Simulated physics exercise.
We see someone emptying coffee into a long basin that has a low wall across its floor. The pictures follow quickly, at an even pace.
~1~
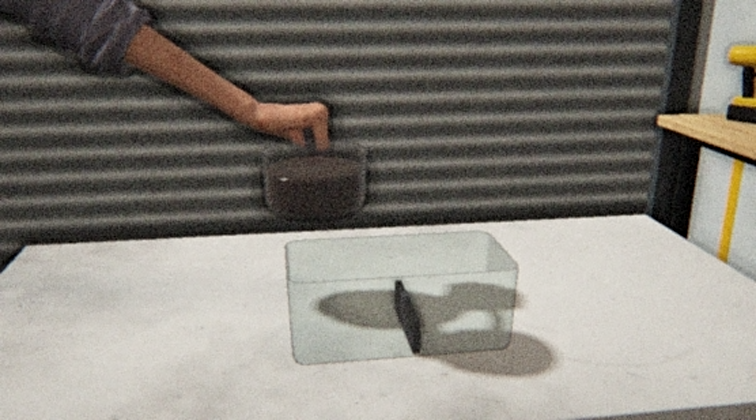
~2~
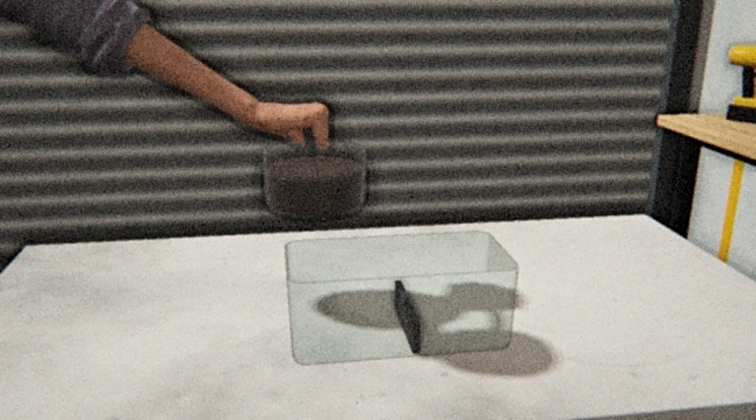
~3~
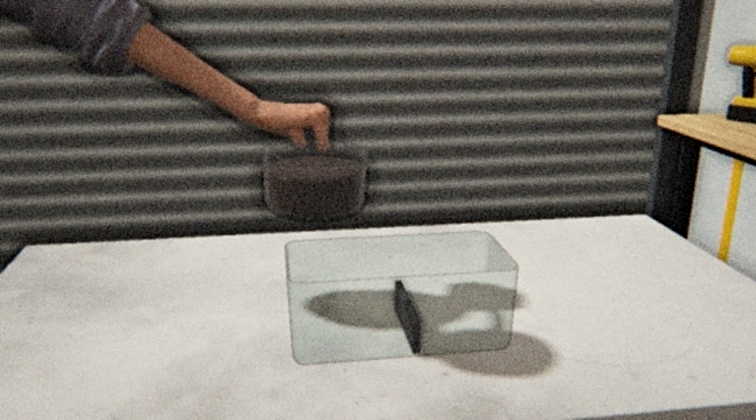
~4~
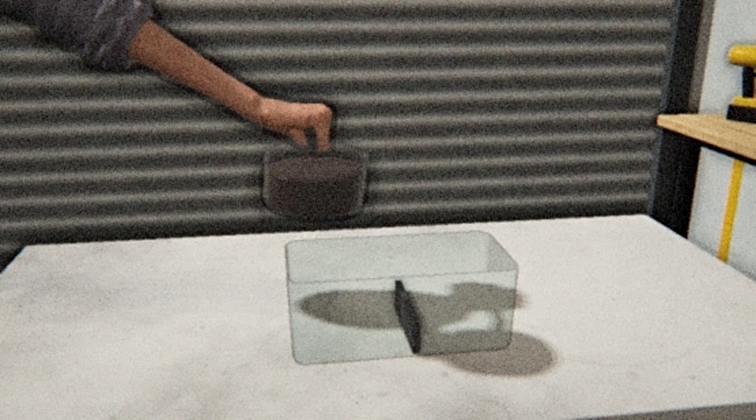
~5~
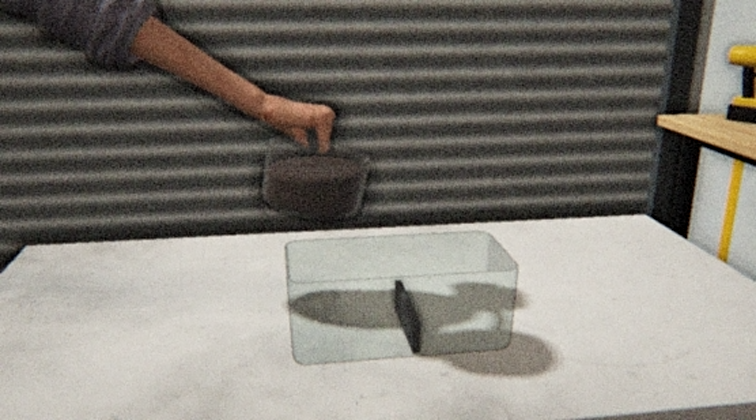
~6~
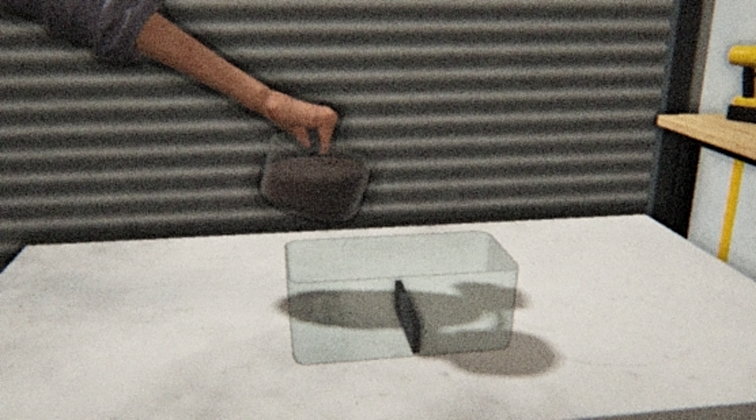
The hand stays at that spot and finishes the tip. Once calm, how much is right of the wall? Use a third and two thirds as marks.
It comes to between a third and two thirds.
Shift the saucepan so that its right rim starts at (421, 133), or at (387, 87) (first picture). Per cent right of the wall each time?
About 95 and 85 per cent.
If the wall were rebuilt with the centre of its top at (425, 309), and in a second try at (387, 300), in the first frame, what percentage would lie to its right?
The first gives 15 %, the second 70 %.
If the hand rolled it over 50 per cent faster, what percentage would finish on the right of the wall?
Some 35 per cent.
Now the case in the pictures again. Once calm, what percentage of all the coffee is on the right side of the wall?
It comes to 45 per cent or so.
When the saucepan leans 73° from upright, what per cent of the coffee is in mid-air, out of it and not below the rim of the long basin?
Some 30 per cent.
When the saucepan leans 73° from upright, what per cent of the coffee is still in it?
It comes to 50 per cent or so.
A moment on, the saucepan is tipped part way and 52 per cent is still to pour, 6 is left of the wall and 13 right of it.
Next, the saucepan is tipped right over and 6 per cent is still to pour, 42 is left of the wall and 46 right of it.
Then the saucepan is tipped right over and 0 per cent is still to pour, 53 is left of the wall and 47 right of it.
Later the saucepan is tipped right over and 0 per cent is still to pour, 53 is left of the wall and 47 right of it.
Finally, 53 per cent lies left of the wall, 47 right of it and 0 outside.
